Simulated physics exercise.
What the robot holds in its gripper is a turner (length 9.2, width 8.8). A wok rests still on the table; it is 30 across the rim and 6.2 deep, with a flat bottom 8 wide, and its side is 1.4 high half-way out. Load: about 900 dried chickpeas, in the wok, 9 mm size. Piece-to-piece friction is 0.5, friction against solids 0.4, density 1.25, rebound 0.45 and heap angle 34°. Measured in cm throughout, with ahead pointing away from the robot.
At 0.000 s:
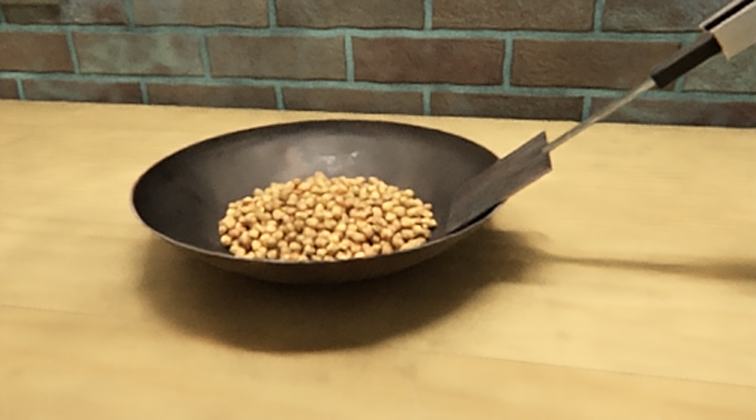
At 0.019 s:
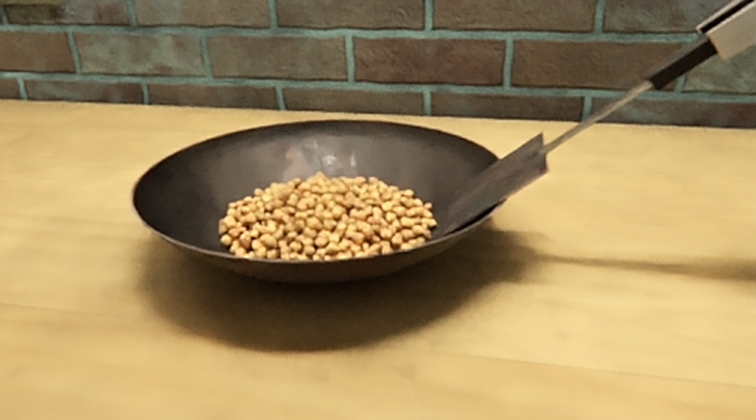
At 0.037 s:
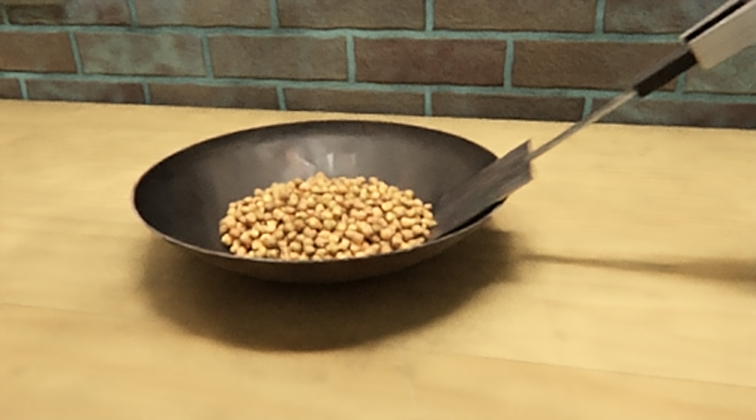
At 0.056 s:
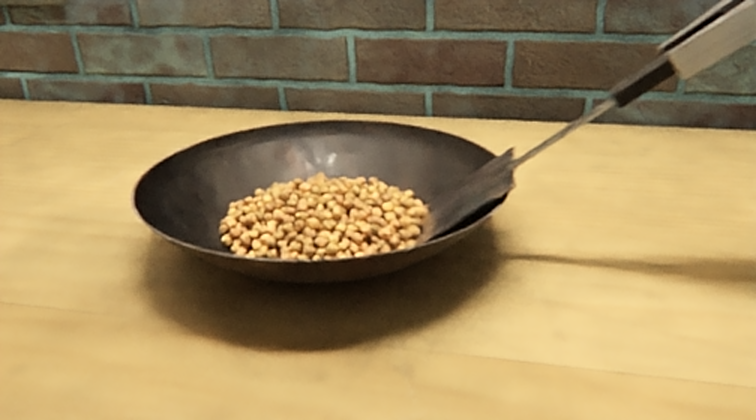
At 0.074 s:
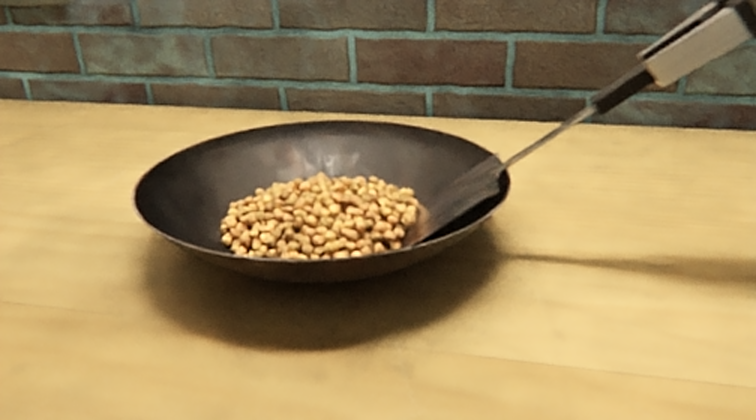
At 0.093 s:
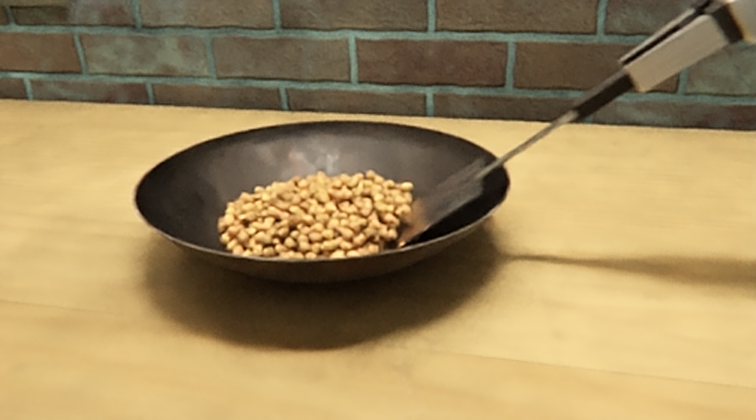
At the start, a turner held by a robot gripper rests its blade at the right side of a dark wok holding a heap of dried chickpeas. The turner then slides down and left into the wok, pressing against the heap's right edge and nudging it slightly leftward, while the wok stays still.
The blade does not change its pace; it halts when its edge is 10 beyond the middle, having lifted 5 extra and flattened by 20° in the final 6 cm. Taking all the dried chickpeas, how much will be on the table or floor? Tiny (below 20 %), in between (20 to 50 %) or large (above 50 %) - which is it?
Tiny, so below 20 %.
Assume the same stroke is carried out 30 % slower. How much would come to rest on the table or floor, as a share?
About 5 %.
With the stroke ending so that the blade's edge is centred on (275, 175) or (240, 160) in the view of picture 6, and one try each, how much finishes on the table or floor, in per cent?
First try about 0 percent, second about 5 percent.
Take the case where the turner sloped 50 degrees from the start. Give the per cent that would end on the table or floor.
My guess is close to 15 per cent.
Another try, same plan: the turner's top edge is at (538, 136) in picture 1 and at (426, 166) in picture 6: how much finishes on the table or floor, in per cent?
Near 30 in a hundred.
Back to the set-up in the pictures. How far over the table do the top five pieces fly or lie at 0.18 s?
They are some 4 cm up.
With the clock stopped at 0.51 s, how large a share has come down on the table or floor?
Some 5 per cent.
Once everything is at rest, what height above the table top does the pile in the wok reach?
It reaches about 5.5 cm.
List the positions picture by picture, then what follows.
In the first picture, the turner top edge at (548, 148), sloping 39°; upper third of the load around (324, 211), from x 225 to 430, top at y 175; 900 in the wok.
In the second picture, the turner top edge at (545, 150), sloping 39°; upper third of the load around (324, 211), from x 225 to 430, top at y 175.
In the third picture, the turner top edge at (531, 157), sloping 39°; upper third of the load around (325, 211), from x 225 to 430, top at y 175.
In the fourth picture, the turner top edge at (514, 165), sloping 39°; upper third of the load around (325, 211), from x 225 to 430, top at y 175.
In the fifth picture, the turner top edge at (497, 171), sloping 39°; upper third of the load around (329, 210), from x 225 to 430, top at y 175.
In the sixth picture, the turner top edge at (481, 175), sloping 39°; upper third of the load around (326, 207), from x 220 to 430, top at y 175; 900 in the wok.
After 0.18 s, sloping 39°, highest piece 4 above the table; 900 in the wok.
After 0.27 s, sloping 33°, highest piece 6 above the table; 900 in the wok.
After 0.51 s, sloping 19°, highest piece 7 above the table; 772 in the wok, 55 on the table or floor, 73 on the blade or in flight.
After 1.56 s, sloping 19°, highest piece 5 above the table; 772 in the wok, 128 on the table or floor.
In the end, 772 in the wok, 128 on the table or floor. That is 14 % on the table or floor.
